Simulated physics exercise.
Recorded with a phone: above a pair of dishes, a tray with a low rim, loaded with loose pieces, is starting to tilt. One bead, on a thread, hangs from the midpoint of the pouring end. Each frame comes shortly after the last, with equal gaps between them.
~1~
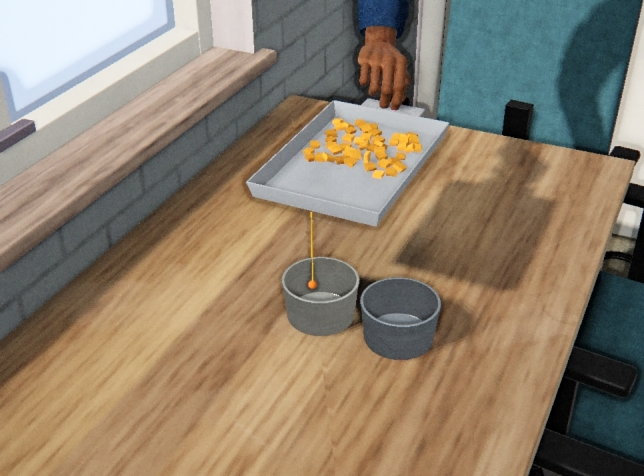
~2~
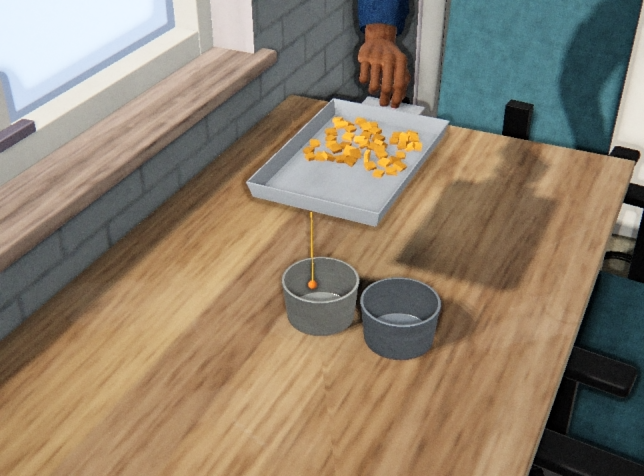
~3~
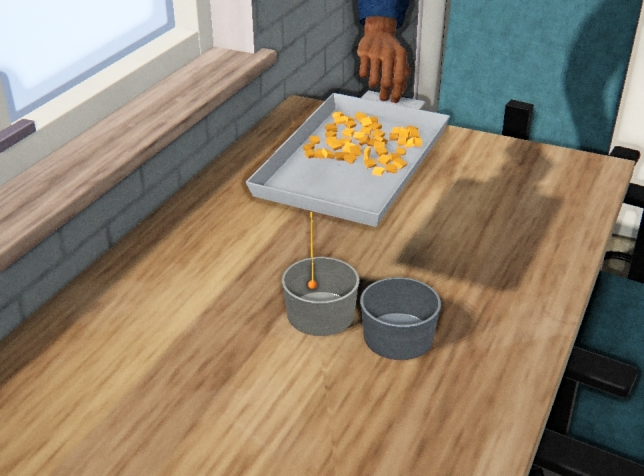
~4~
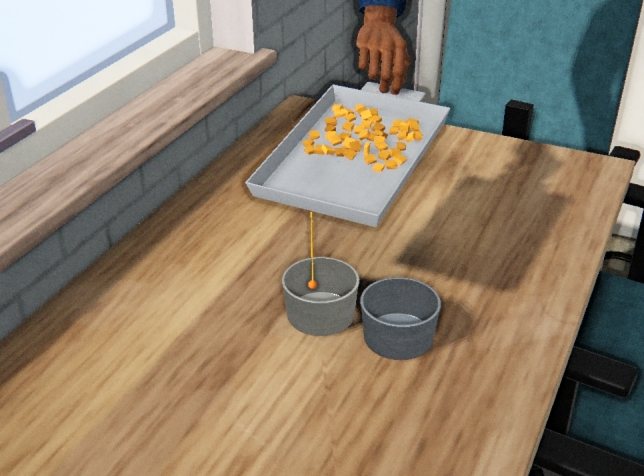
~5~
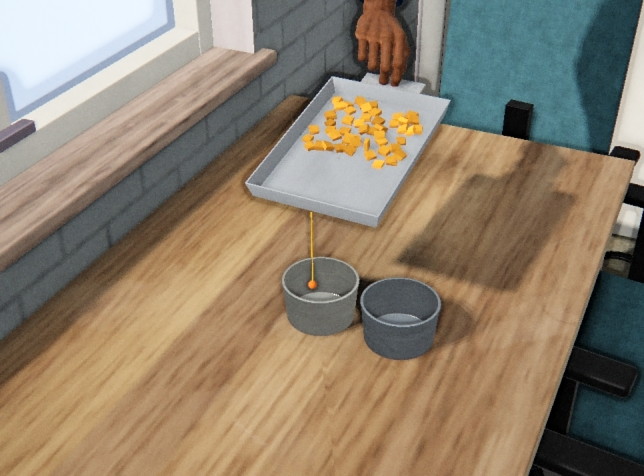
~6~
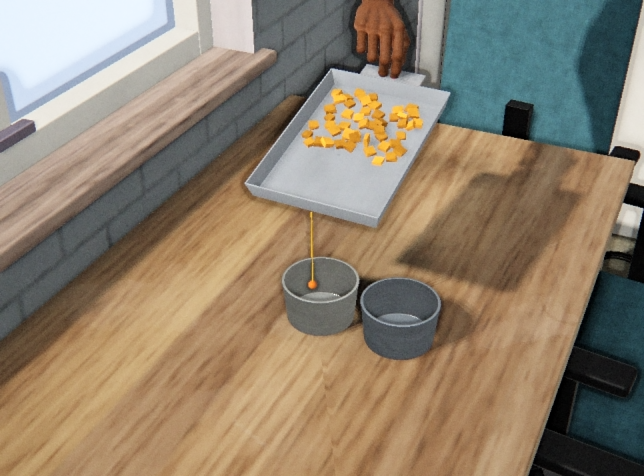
At the start, a hand holds a grey tray of small orange pieces above a wooden table, with an orange bead hanging on a thread over the left of two grey dishes. The hand then gradually raises the tray's far end, tilting it slightly, while the bead and dishes stay still.
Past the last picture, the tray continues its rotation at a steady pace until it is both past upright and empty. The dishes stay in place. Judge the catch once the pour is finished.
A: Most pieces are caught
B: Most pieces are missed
Option B: Most pieces are missed.
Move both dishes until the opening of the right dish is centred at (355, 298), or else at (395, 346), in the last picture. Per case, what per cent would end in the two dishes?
Close to 10 in a hundred, then close to 70 in a hundred.
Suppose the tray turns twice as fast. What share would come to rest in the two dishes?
Around 0 percent.
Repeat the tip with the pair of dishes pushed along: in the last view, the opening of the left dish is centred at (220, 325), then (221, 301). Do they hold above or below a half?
For the two tries in order: Not as much as half, exceeding half.
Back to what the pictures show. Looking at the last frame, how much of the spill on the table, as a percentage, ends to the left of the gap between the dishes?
My estimate is some 90 per cent.
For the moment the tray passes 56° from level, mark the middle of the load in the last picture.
Close to (326, 200).
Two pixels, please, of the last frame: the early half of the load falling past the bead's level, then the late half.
The opening part goes through (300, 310); what follows goes through (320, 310).
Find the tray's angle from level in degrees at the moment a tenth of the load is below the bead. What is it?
It's turned some 100 degrees by then.
Shortly afterwards, tray tipped steeply; all but a few on the tray; only a few in the air.
Next, tray tipped right over; all but a few on the tray; a little outside both; only a few in the air.
Some moments later, tray tipped past a quarter turn; the whole lot outside both.
In the end, tray tipped past a quarter turn; none at all in the right dish; none at all in the left dish; the whole lot outside both.
